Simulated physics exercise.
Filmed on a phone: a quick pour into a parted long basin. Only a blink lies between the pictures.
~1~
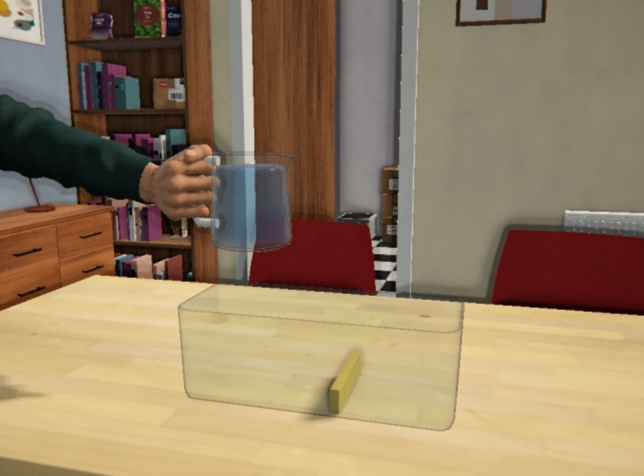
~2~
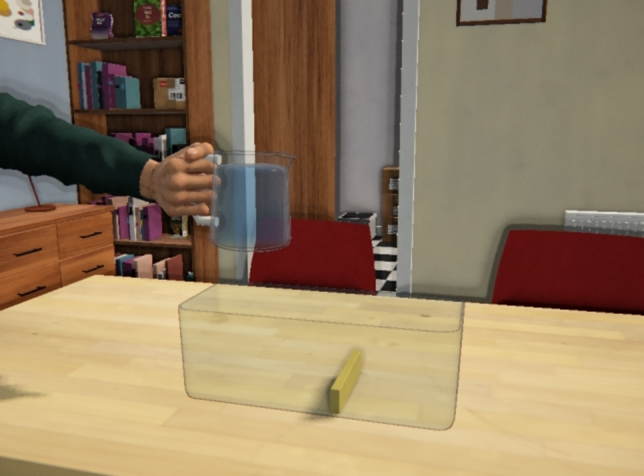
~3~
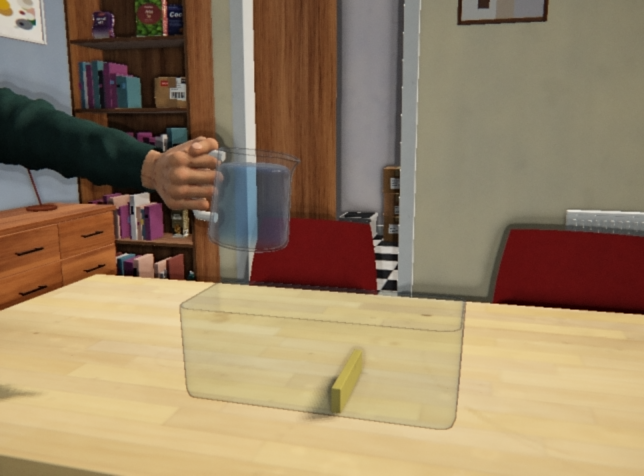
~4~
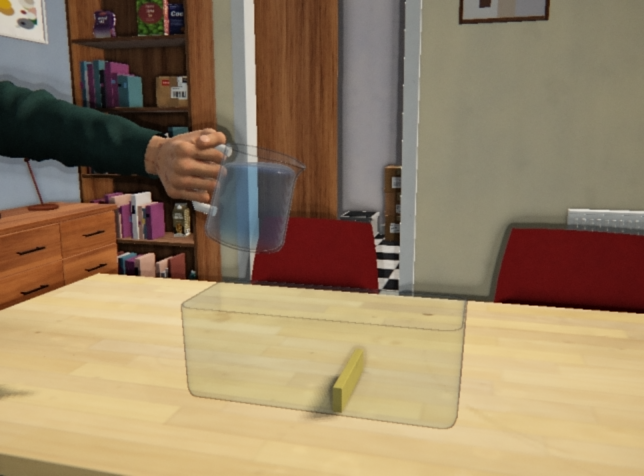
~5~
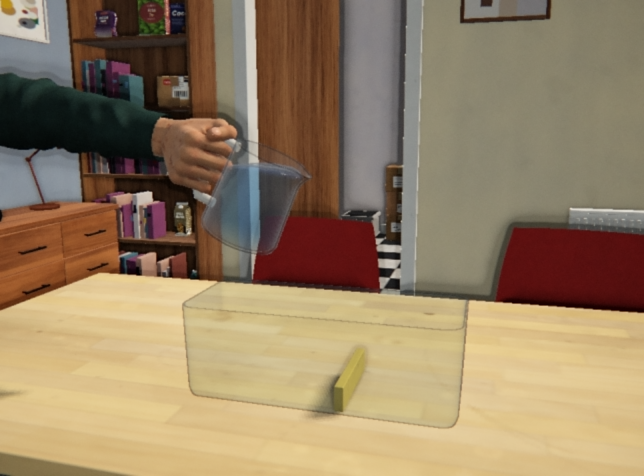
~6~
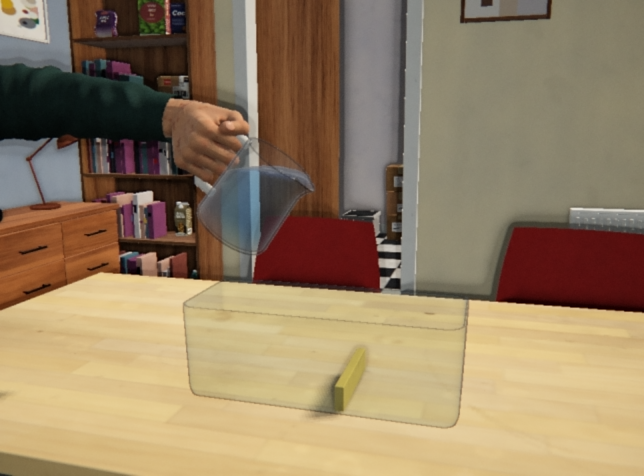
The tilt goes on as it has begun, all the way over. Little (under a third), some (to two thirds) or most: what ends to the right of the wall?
In the end from a third to two thirds is right of the wall.
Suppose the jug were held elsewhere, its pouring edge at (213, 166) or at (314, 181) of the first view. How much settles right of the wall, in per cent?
Roughly 15 per cent, and 70 per cent.
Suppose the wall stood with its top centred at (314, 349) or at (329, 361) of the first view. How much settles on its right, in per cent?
About 95 and 85 per cent.
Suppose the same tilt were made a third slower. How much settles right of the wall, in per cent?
Near 60 %.
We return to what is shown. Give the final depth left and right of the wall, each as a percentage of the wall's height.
Left about 40, right about 60.
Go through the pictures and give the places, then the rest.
In the first frame, tilt 0°; pouring edge (293, 155); surface from (220, 167) to (286, 168); the long basin's rim runs from (199, 295) to (462, 316); the wall's top is at (347, 370).
In the second frame, tilt 2°; pouring edge (295, 157); surface from (221, 166) to (287, 168).
In the third frame, tilt 7°; pouring edge (299, 160); surface from (225, 164) to (290, 169).
In the fourth frame, tilt 14°; pouring edge (305, 167); surface from (226, 172) to (296, 169).
In the fifth frame, tilt 25°; pouring edge (311, 177); surface from (223, 183) to (304, 174).
In the sixth frame, tilt 37°; pouring edge (314, 190); surface from (215, 189) to (313, 184); 1 per cent is over the edge.
A moment on, the jug is tipped right over and 56 per cent is still to pour, 4 is left of the wall and 14 right of it.
Next, the jug is tipped right over and 13 per cent is still to pour, 32 is left of the wall and 41 right of it.
Then the jug is tipped right over and 2 per cent is still to pour, 44 is left of the wall and 51 right of it.
Later the jug is tipped right over and 0 per cent is still to pour, 47 is left of the wall and 51 right of it.
In the end 47 per cent lies left of the wall, 52 right of it and 1 outside.
